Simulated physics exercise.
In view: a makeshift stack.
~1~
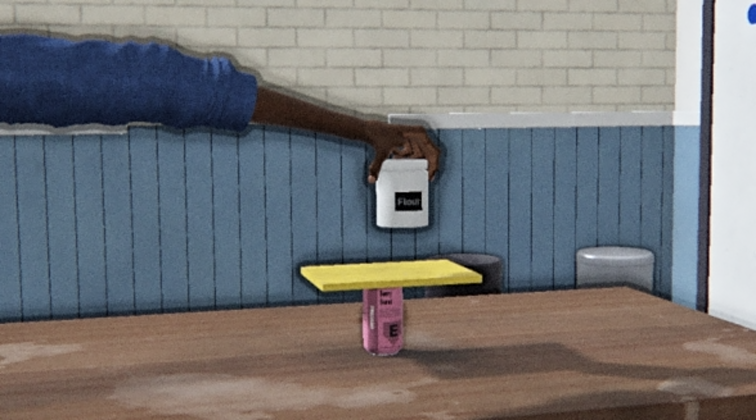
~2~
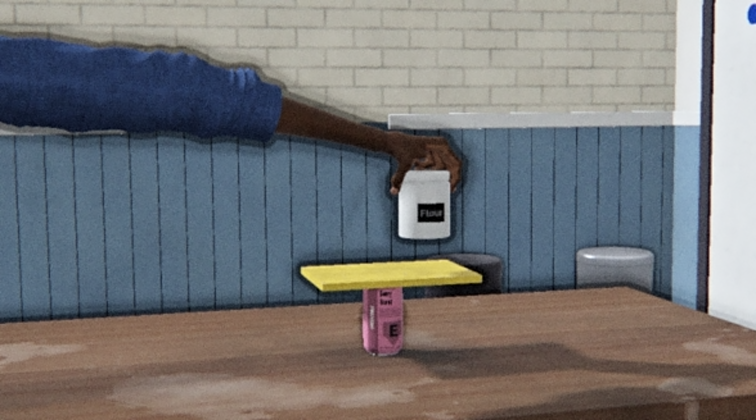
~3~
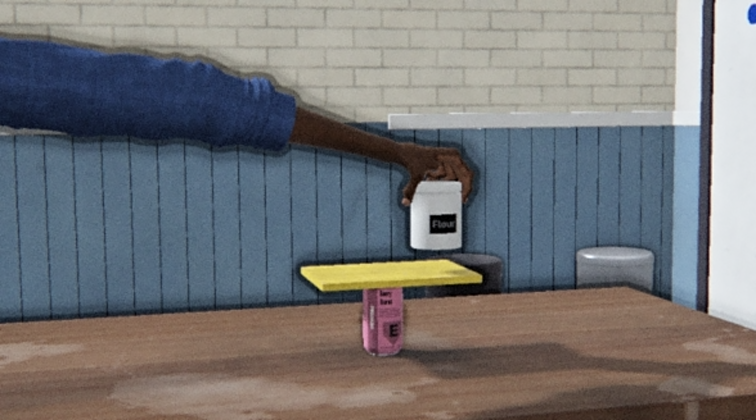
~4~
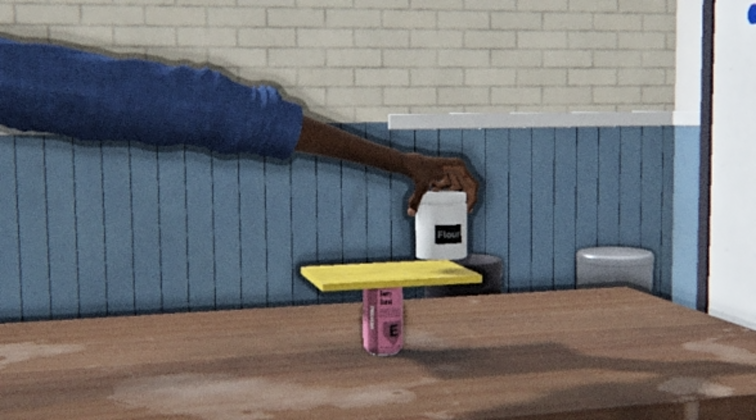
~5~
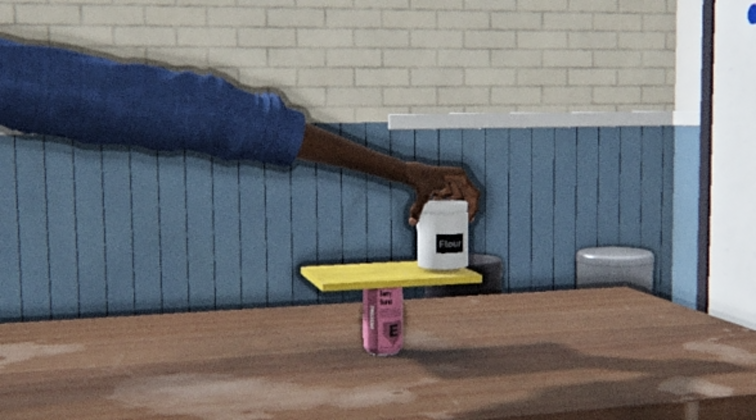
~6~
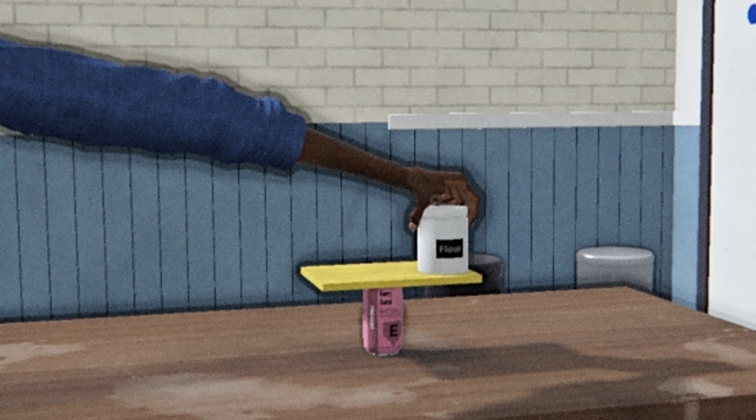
Above a wooden table, a hand lowers a white jar rightward onto a yellow board's right end.
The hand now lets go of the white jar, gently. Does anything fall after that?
Outcome: The stack comes apart.
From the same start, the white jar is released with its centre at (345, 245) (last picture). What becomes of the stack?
Then it comes apart.
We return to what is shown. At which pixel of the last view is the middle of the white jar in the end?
At about (535, 326).
Then, 0.40 s later than the last frame, white jar now fallen; yellow board tilted by 70°.
Then, 0.60 s later than the last frame, yellow board tilted by 56°.
When it is over, fallen, white jar and yellow board; moved from the start, pink can. End places, in pixels of the last picture, white jar near (535, 326). The stack gives way.
